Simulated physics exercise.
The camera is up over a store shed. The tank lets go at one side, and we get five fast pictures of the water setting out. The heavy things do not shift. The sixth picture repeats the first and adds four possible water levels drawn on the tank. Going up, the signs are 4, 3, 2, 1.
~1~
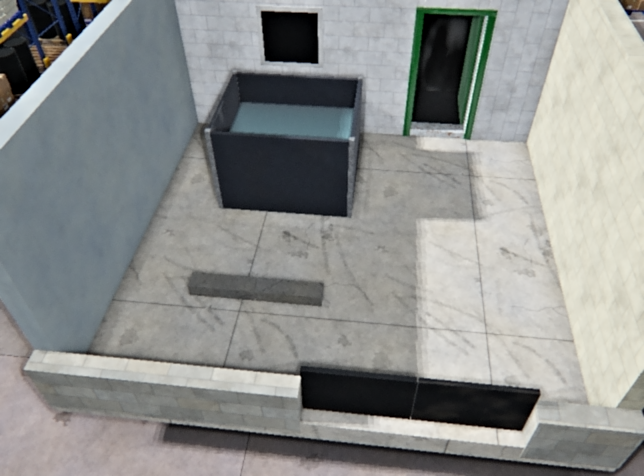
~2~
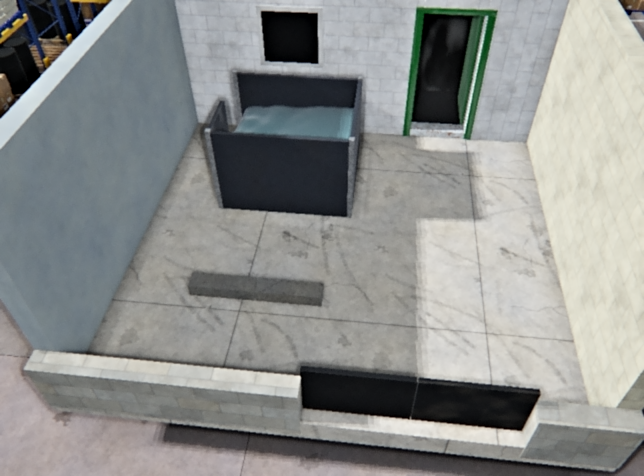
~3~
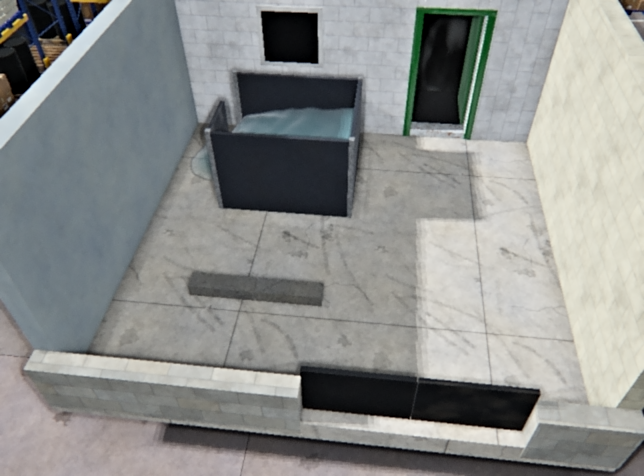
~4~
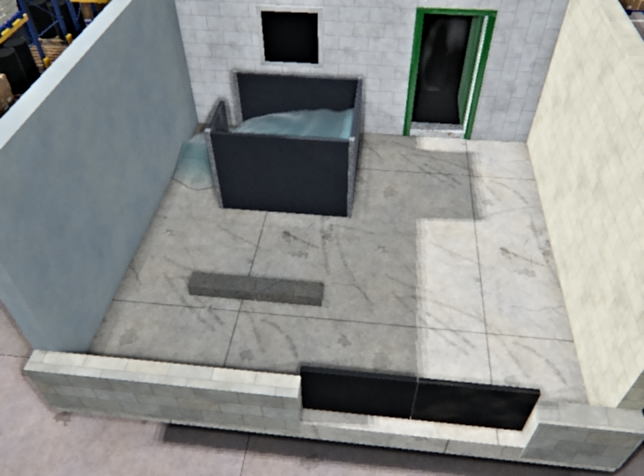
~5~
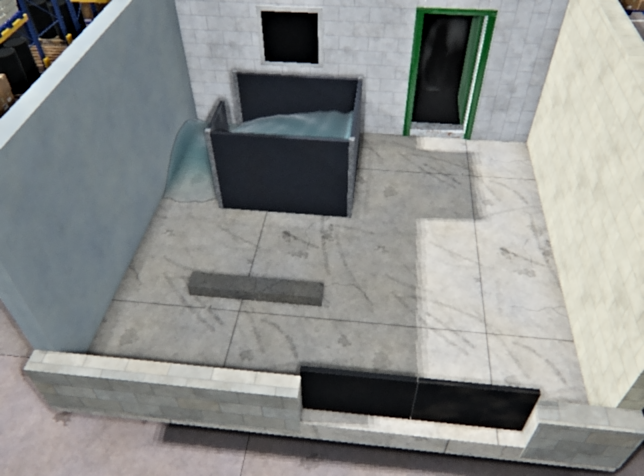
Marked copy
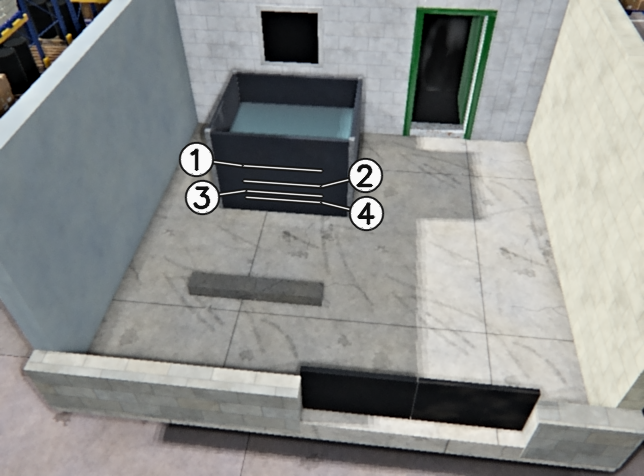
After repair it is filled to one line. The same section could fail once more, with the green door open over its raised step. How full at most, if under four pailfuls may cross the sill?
The answer is level 1.
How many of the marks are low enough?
All four.
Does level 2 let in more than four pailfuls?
No, that is safe.
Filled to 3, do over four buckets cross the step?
No, not at all.
In white, 1 at (281, 168); 2 at (282, 183); 3 at (283, 193); 4 at (283, 199); from the bottom up 4, 3, 2, 1.
Choosing 1, a splash gets over, under a bucket.
Choosing 2, nothing gets over.
Choosing 3, nothing gets over.
Choosing 4, nothing gets over.
